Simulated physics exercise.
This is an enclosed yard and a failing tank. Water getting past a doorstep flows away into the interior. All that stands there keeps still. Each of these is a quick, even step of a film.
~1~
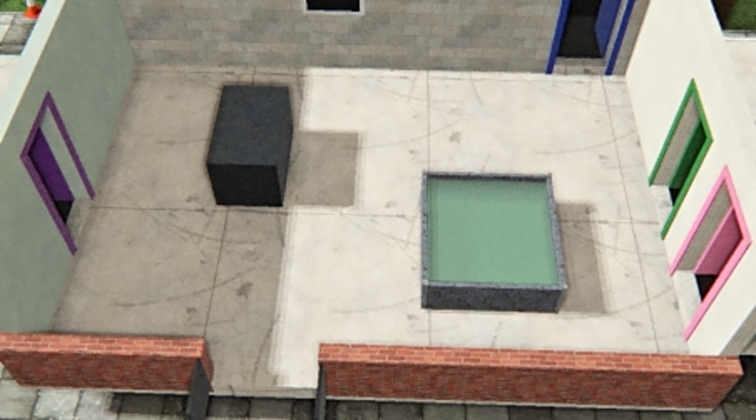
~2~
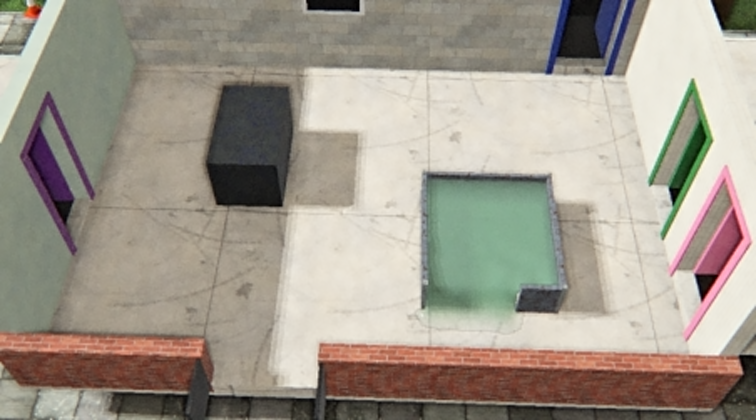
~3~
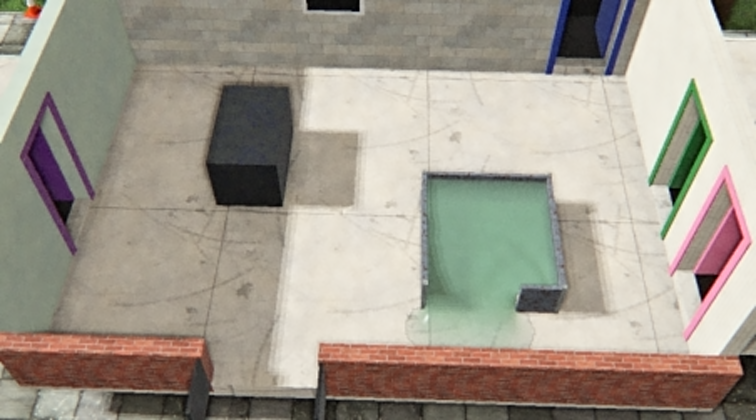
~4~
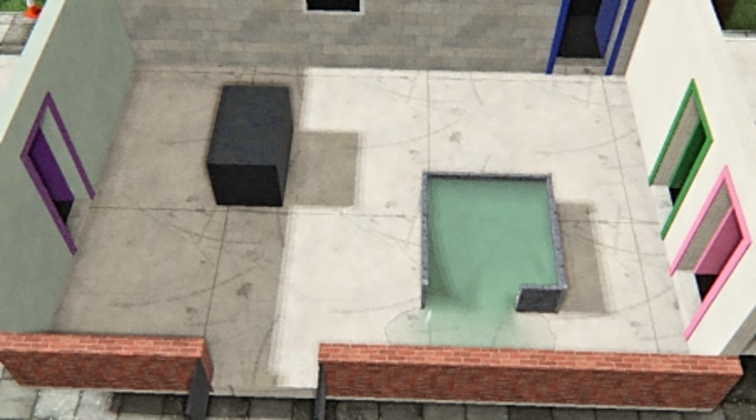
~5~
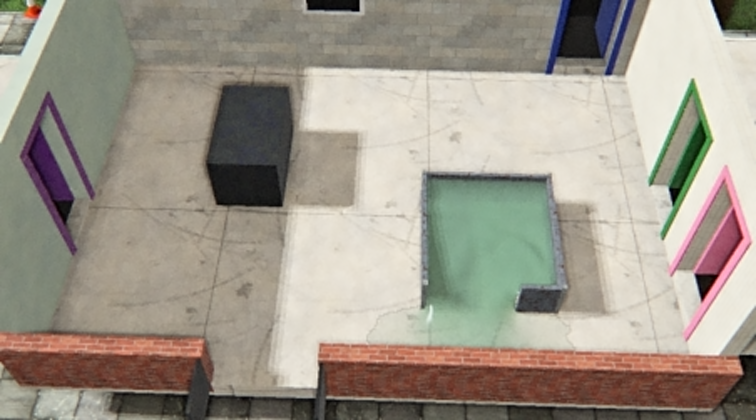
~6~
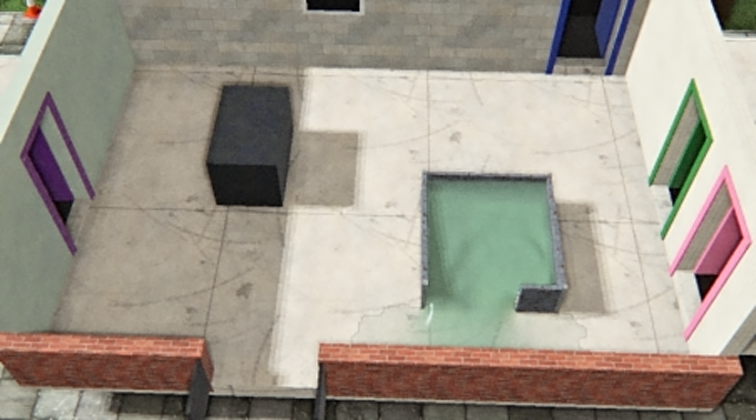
Greenish water poured out through a gap that opened in the front wall of a square tank and spread across the pale floor toward the low brick wall, while the dark block stayed still.
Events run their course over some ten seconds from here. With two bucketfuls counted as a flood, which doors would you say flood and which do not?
The pink door does not exceed two buckets; the purple door exceeds two buckets; the blue door does not exceed two buckets; the green door does not exceed two buckets.
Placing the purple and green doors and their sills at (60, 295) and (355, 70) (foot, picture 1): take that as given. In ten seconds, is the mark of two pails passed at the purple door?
That purple one gets past the limit.
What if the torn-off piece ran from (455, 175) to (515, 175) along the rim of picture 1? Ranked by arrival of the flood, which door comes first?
That one is the blue one.
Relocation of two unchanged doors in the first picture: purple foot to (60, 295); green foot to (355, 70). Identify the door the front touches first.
Result: The pink door.
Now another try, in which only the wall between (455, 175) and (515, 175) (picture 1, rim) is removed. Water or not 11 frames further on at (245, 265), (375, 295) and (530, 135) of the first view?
Unwetted, unwetted, submerged.
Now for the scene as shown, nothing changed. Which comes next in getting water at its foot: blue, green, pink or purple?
Call: The pink-painted one.
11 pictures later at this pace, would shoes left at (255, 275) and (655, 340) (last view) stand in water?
Soaked, soaked.
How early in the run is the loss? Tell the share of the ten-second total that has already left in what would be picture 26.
Near 30 %.
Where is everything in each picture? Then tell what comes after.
The first picture shows still water in the water tank at (490, 230).
In the second picture, water pours out at (471, 299) and has run to (423, 316).
In the third picture, the front is at (419, 340), out from the gap at (471, 301).
In the fourth picture, water pours out at (471, 301) and has run to a hidden place.
In the fifth picture, water pours out at (471, 301) and has run to a hidden place.
In the sixth picture, the front is at a hidden place, out from the gap at (471, 301).
A moment on, water covers 10 % of the floor; the pink door not reached, the purple door not reached, the blue door not reached, the green door not reached.
Next, water covers 25 % of the floor; the pink door wet at the sill, nothing in, the purple door not reached, the blue door not reached, the green door not reached.
Then, water covers 45 % of the floor; the pink door wet at the sill, nothing in, the purple door under two buckets in, the blue door not reached, the green door wet at the sill, nothing in.
Later, water covers 65 % of the floor; the pink door under two buckets in, the purple door over two buckets in, the blue door wet at the sill, nothing in, the green door under two buckets in.
In the end, water covers 85 % of the floor; the pink door under two buckets in, the purple door over two buckets in, the blue door wet at the sill, nothing in, the green door under two buckets in.
